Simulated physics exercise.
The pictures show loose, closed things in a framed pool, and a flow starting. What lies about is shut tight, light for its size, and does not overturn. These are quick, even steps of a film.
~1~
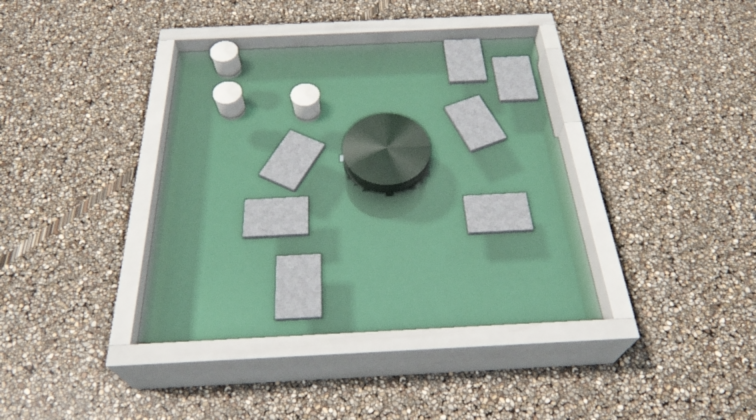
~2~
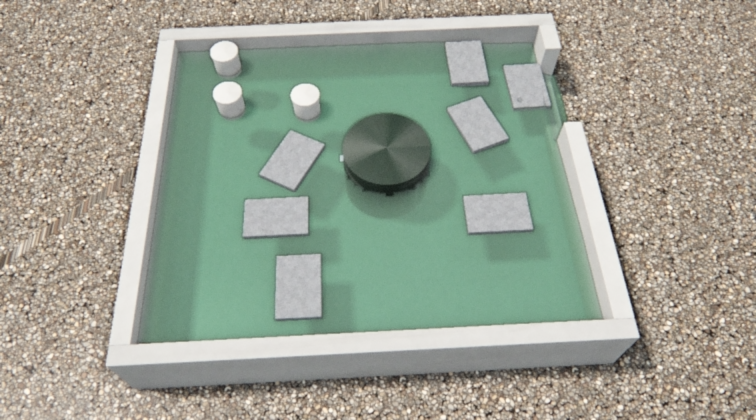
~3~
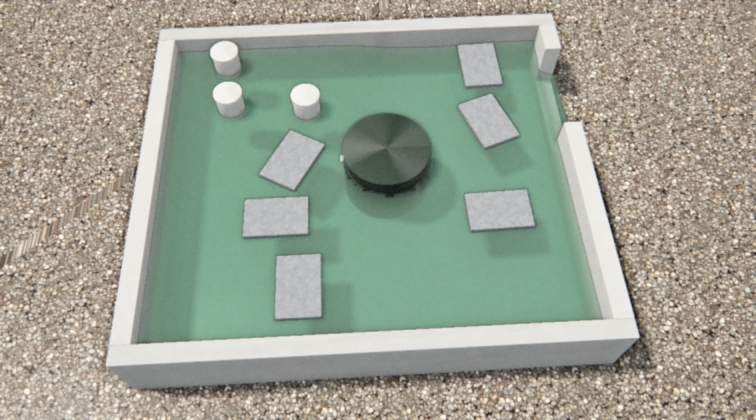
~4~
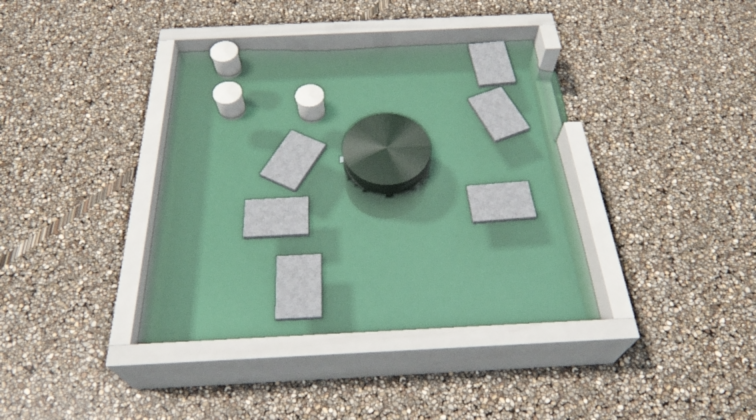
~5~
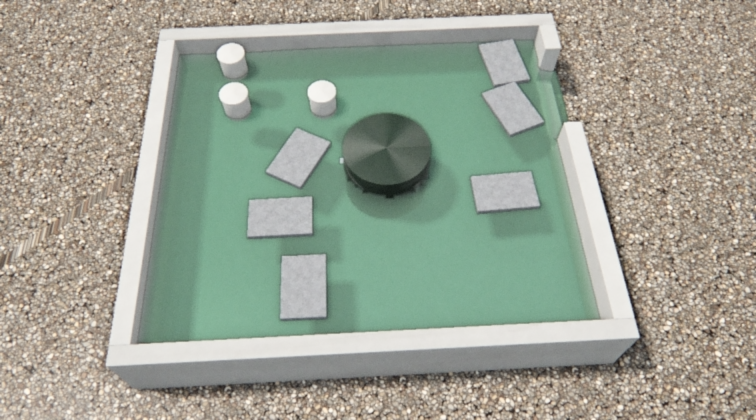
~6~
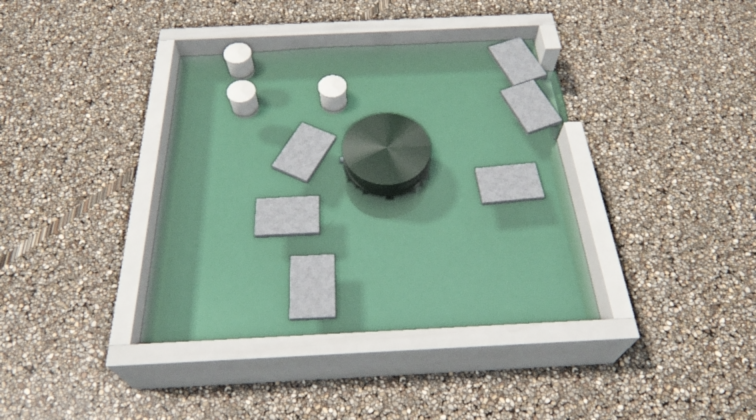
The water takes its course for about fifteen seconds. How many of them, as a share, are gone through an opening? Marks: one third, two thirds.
That comes to from one to two thirds.
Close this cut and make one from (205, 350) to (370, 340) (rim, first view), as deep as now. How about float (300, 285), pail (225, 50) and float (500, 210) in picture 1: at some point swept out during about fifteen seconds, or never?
As listed: Out, left behind, washed out.
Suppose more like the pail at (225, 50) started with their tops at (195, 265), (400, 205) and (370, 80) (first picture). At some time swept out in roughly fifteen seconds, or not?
In that order: Still in, yes, gone.
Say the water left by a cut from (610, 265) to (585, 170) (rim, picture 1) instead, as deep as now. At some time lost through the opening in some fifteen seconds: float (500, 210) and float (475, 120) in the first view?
One after the other: Through, through.
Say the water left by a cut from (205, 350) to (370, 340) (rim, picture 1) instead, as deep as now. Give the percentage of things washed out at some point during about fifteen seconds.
Roughly 40 per cent.
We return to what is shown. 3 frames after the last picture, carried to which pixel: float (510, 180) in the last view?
Near (519, 158).
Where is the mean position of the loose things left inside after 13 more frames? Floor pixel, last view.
Roughly at (331, 166).
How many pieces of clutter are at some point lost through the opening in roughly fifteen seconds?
It comes to 5.
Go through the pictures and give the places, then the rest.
A float at (475, 122) floats; a float at (465, 59), afloat; 0 of 10 have shifted, in the first frame.
A float at (478, 123), afloat; a float at (467, 61) floats; 1 of 10 have shifted, in the second frame.
A float at (489, 120), afloat, close to its start; a float at (480, 64) floats, close to its start; 3 of 10 have shifted, in the third frame.
A float at (499, 113), afloat, close to its start; a float at (492, 62) floats, close to its start; 4 of 10 have shifted, in the fourth frame.
A float at (513, 107), afloat, a stride from its start; a float at (504, 61) floats, close to its start; 6 of 10 have shifted, in the fifth frame.
A float at (531, 105) floats, a stride from its start; a float at (517, 60), afloat, a stride from its start; 10 of 10 have shifted, in the sixth frame.
A moment on, 3 of 10 are out; 7 afloat.
Next, 4 of 10 are out; 6 afloat.
Later, 4 of 10 are out; 6 afloat.
In the end, 5 of 10 are out; 5 afloat.
